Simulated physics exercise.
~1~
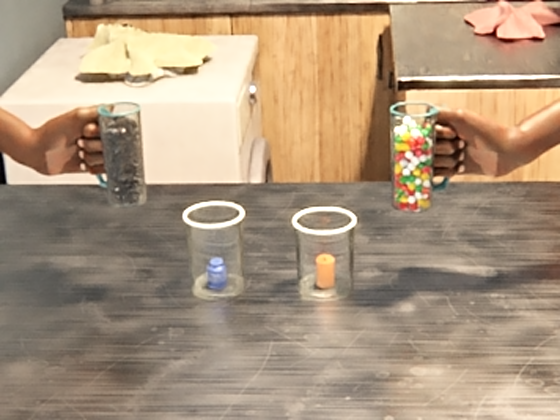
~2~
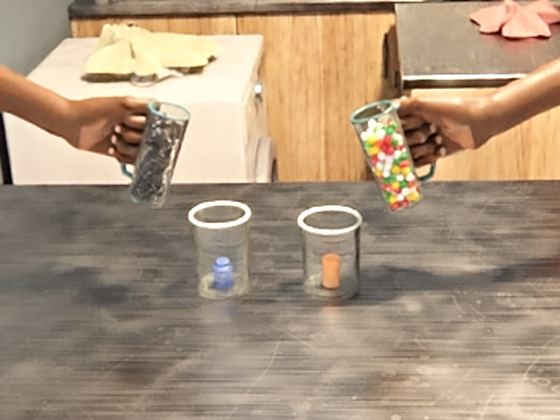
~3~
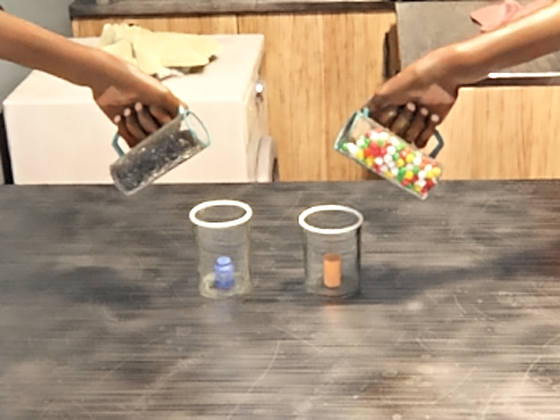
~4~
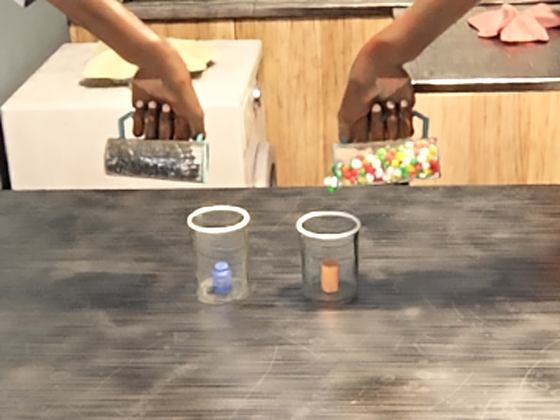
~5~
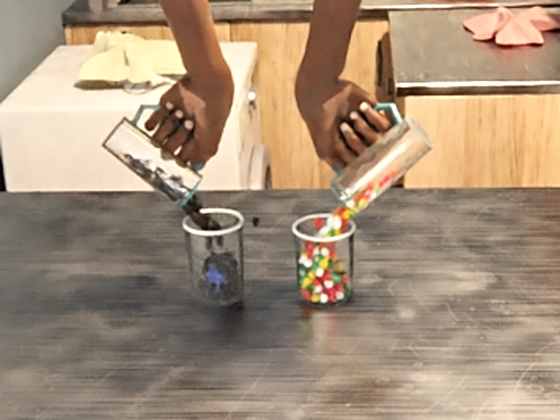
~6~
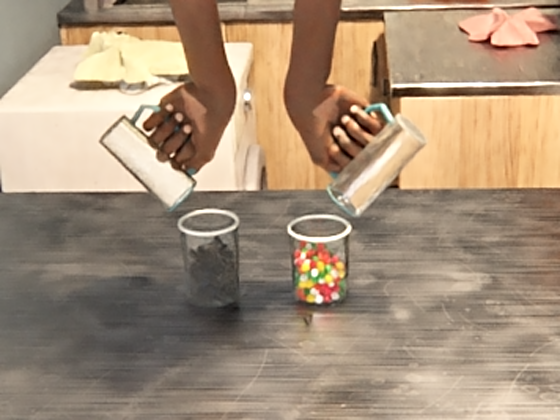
Two hands hold clear cups, dark pieces in the left one and multicoloured beads in the right, over a dark, streaked counter in a kitchen, seen from the front and slightly above by a gently swaying camera. Below stand two clear glasses, the left holding a small blue object and the right an orange one. The hands tilt the cups inward until they lie on their sides, then tip them further, and both loads pour into the glasses. Finally the emptied cups hang tilted above, both objects are buried, and the left glass is about half full, the right somewhat fuller.
